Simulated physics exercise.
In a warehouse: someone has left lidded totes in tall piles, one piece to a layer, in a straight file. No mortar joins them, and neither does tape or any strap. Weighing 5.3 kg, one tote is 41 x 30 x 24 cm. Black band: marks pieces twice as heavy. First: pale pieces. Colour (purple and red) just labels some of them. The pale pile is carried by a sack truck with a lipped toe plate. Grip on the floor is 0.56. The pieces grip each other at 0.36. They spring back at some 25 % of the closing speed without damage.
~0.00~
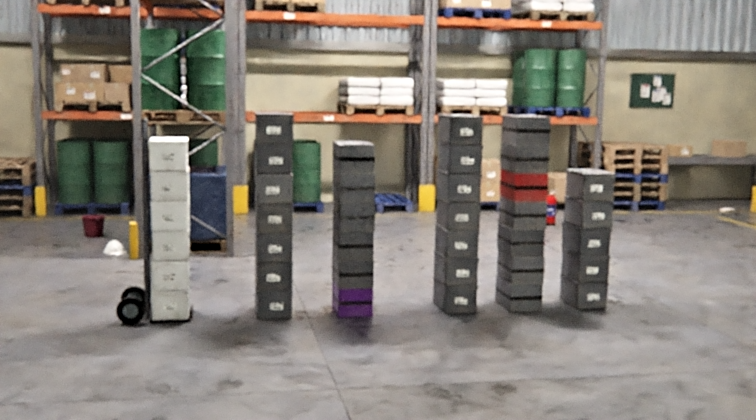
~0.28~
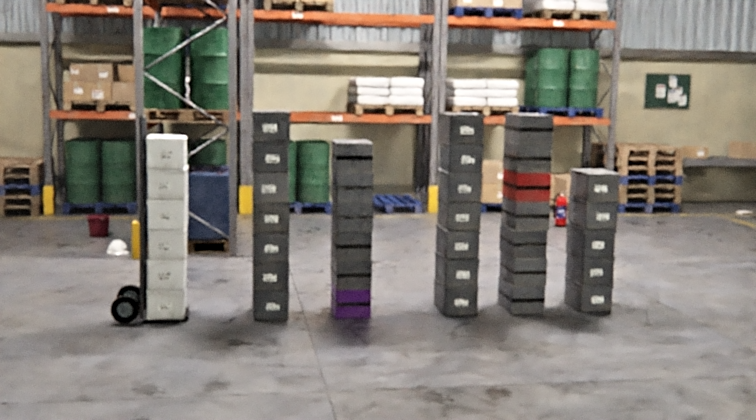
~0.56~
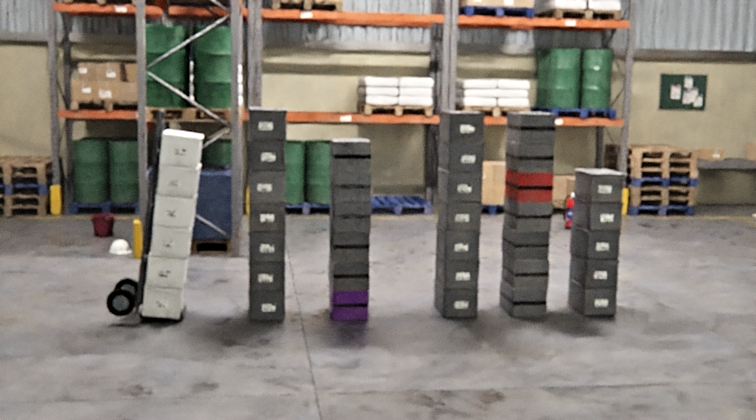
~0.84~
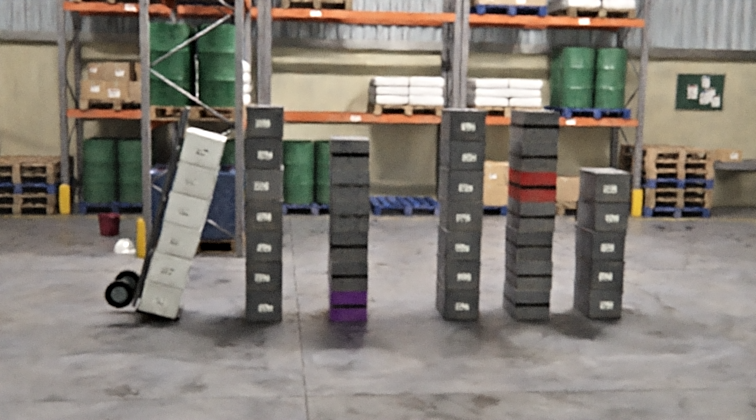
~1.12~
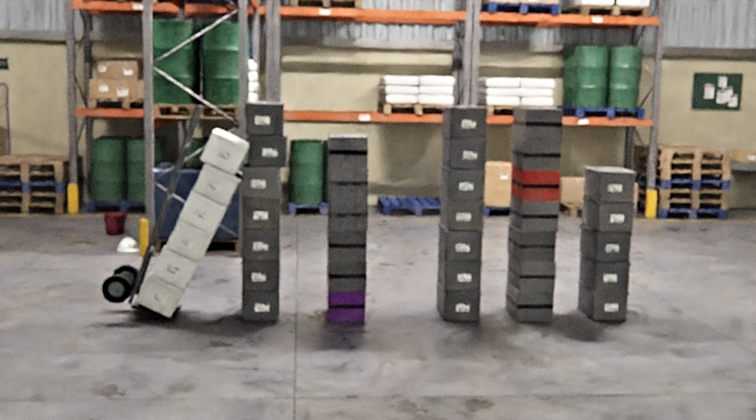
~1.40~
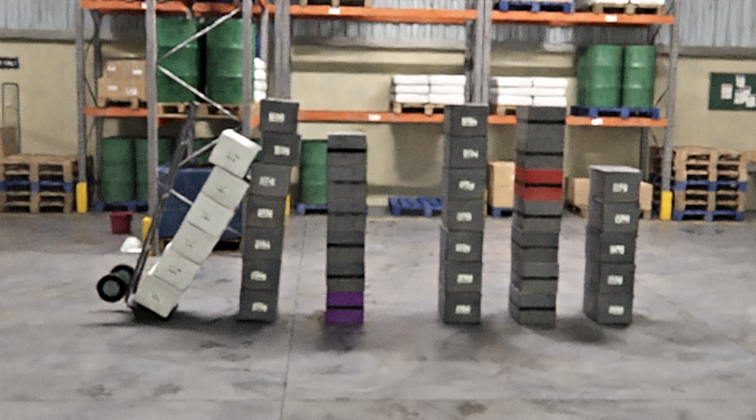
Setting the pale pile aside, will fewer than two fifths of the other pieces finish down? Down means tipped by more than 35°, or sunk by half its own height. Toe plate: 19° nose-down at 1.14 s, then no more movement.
No, over two fifths.
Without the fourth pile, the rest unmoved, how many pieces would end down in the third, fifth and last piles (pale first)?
That gives third 5, fifth 6 and last 4.
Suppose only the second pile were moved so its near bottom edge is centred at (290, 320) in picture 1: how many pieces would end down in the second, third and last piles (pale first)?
The second pile ends with 7 down, the third with 6, the last with 5.
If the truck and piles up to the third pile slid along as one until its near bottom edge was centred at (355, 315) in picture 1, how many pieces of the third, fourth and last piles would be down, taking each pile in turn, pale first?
Result: Third pile 6, fourth pile 6, last pile 5.
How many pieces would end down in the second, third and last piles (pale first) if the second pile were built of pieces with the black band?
In that case second 0, third 0, last 0.
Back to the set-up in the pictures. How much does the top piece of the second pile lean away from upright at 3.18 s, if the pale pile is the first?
30° from upright.
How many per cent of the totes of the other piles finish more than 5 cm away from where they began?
Moved: 100 per cent.
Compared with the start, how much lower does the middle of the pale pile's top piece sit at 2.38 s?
Drop so far: Roughly 30 cm.
After 2.38 s, 6 of the pale pile down; none of the 32 other totes down, 13 disturbed; purple tote 11° from how it stood.
After 3.18 s, 6 of the pale pile down; 14 of the 32 other totes down; purple tote 46° from how it stood; red tote 7° from how it stood.
After 4.08 s, 6 of the pale pile down; 29 of the 32 other totes down; purple tote 46° from how it stood; red tote 6° from how it stood, 66 cm lower.
In the end (6.0 s), 6 of the pale pile down; 29 of the 32 other totes down; purple tote 46° from how it stood; red tote 30° from how it stood, 91 cm lower. That is 91 per cent. From the last view, middles, purple tote near (361, 293).
